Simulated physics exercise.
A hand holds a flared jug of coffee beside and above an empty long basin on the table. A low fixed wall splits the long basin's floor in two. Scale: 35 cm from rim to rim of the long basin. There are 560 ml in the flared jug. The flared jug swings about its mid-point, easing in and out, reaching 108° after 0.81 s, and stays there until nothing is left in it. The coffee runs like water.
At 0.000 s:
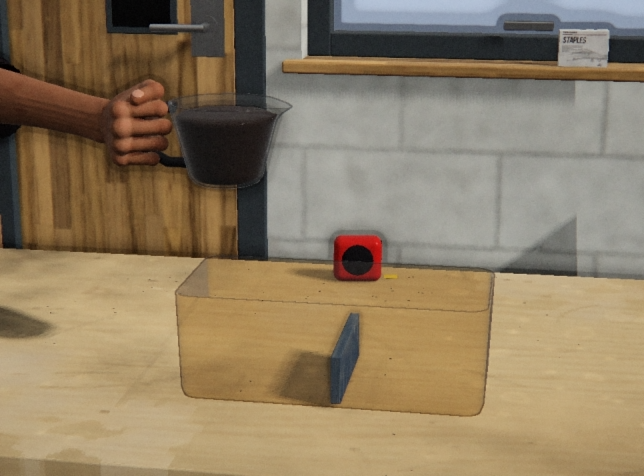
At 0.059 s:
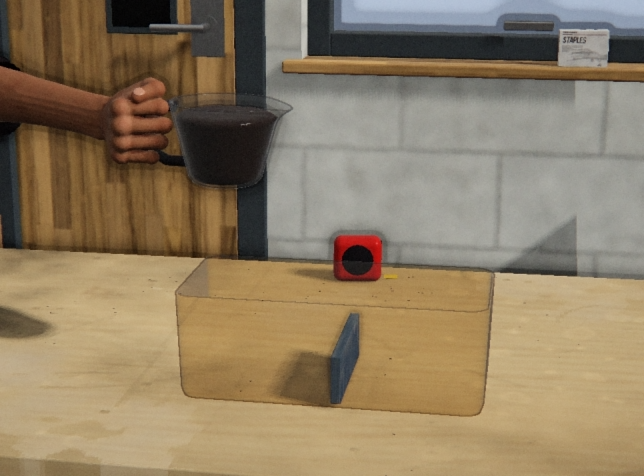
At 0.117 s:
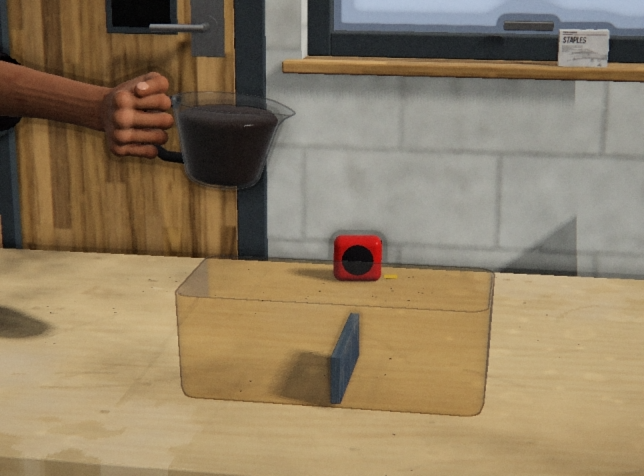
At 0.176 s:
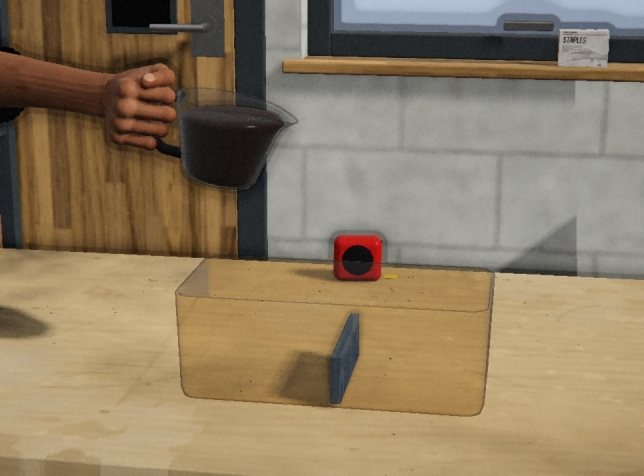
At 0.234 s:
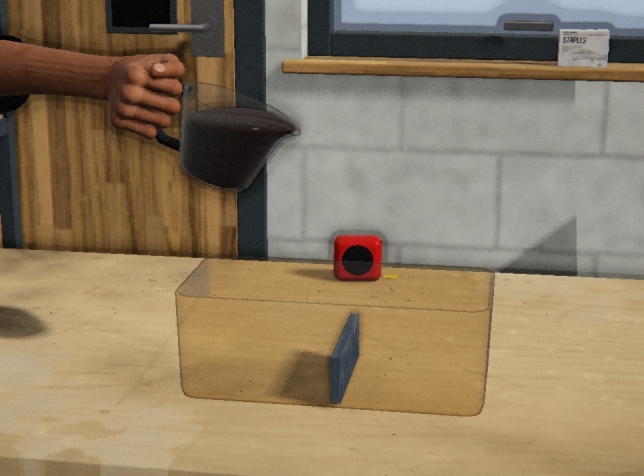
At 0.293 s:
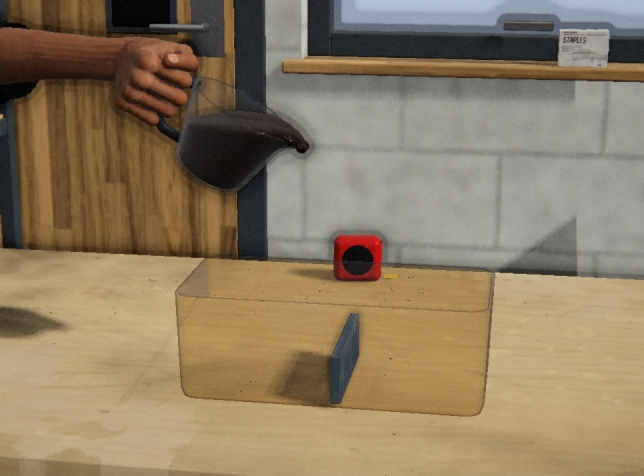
On a wooden table by a pale block wall, a hand at the left holds a clear jug of dark liquid above an empty see-through basin with a small upright divider inside. The jug stays almost level at first, then tilts steadily to the right, the dark liquid reaching its lip.
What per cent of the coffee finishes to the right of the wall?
Roughly 34 per cent is past the wall.
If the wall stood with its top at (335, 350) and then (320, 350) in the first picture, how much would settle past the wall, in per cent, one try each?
First 55, then 75 per cent.
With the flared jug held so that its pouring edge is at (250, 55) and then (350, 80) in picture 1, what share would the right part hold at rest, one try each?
In turn about 5 and 90 per cent.
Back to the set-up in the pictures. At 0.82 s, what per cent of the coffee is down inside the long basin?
Some 94 per cent.
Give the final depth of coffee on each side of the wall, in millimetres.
Some 12 mm on the left and 8 mm on the right.
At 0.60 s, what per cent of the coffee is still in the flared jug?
Near 30 in a hundred.
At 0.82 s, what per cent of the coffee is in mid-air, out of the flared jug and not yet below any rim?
Some 5 per cent.
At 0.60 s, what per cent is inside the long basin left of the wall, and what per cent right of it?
Some 12 per cent left and 24 right.
By 0.60 s the tilt is 91° and 31 per cent is still to pour, 11 is left of the wall and 25 right of it.
By 0.82 s the tilt is 108° and 1 per cent is still to pour, 60 is left of the wall and 33 right of it.
By 1.06 s the tilt is 108° and 0 per cent is still to pour, 63 is left of the wall and 34 right of it.
By 1.31 s the tilt is 108° and 0 per cent is still to pour, 64 is left of the wall and 34 right of it.
At rest 64 per cent lies left of the wall, 34 right of it and 2 outside.
